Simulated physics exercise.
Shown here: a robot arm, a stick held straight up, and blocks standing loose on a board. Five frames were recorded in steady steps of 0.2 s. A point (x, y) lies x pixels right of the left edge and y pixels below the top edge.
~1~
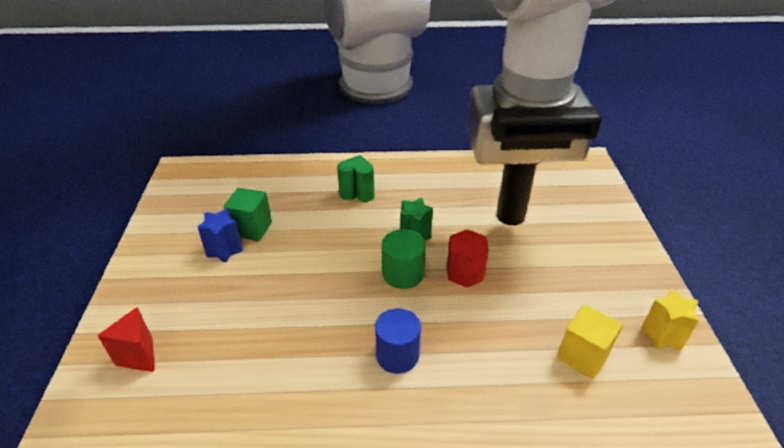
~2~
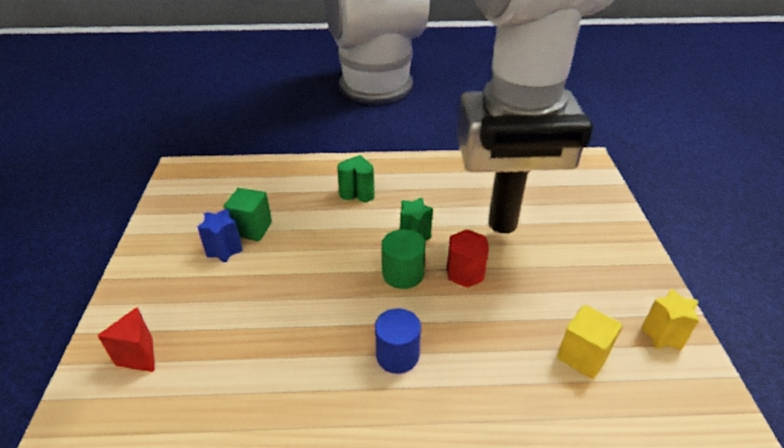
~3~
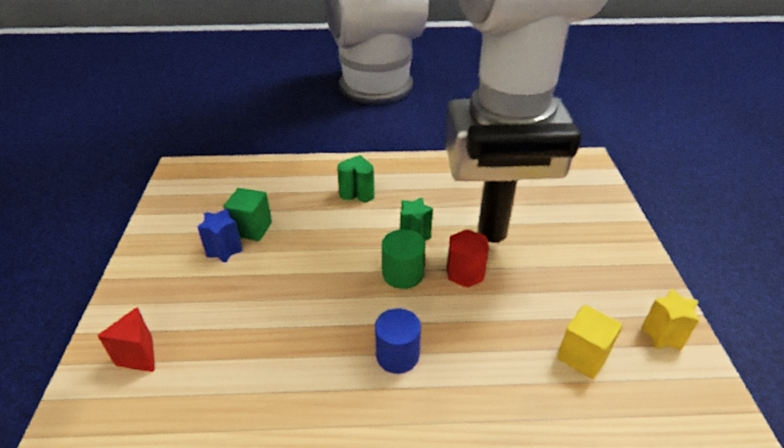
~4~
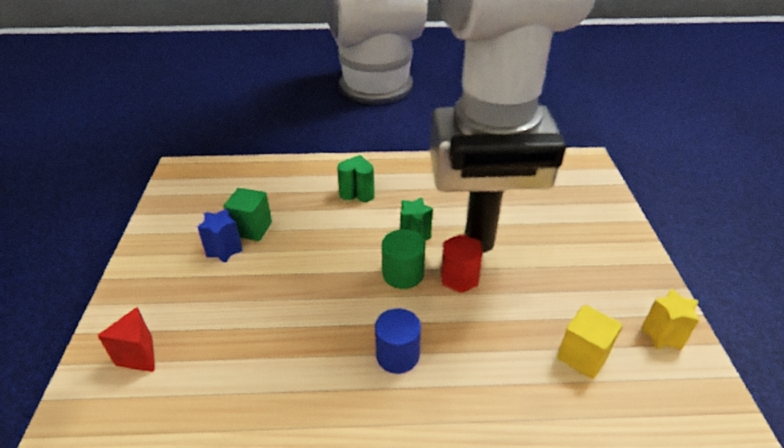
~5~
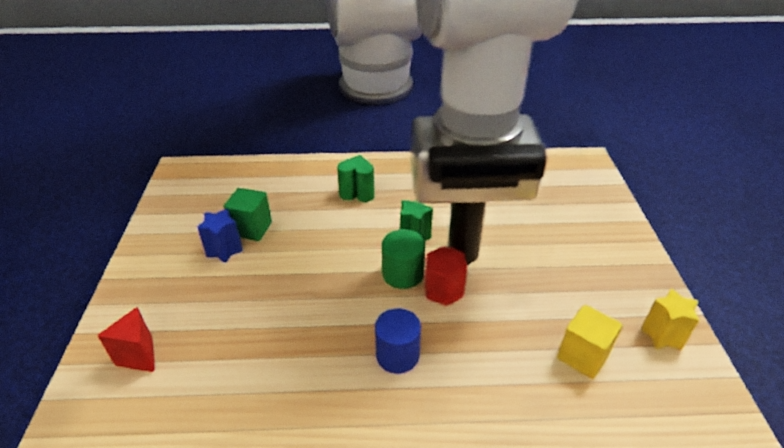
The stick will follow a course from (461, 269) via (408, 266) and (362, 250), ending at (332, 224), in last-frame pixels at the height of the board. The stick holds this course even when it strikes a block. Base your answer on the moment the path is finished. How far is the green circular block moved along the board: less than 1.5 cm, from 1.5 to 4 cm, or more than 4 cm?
Range: Over 4 cm.
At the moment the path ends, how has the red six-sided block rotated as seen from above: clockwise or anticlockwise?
Turns anticlockwise.
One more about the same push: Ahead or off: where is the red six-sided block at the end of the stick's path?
Answer: Slipped away.
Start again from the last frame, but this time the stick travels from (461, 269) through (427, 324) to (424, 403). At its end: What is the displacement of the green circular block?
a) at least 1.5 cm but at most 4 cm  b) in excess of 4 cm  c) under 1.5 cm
Option c.
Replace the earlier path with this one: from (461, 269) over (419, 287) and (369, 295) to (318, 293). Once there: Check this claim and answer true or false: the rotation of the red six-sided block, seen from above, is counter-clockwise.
That statement is accurate.
On the path given first. One third of the way, stick (408, 251); green circular block (372, 245); red six-sided block (438, 264), turned 20° anticlockwise.
Two thirds of the way, stick (361, 235); green circular block (346, 246); red six-sided block (438, 264), turned 20° anticlockwise.
At the end, stick (331, 209); green circular block (346, 246); green star in place; red six-sided block (438, 264), turned 20° anticlockwise.
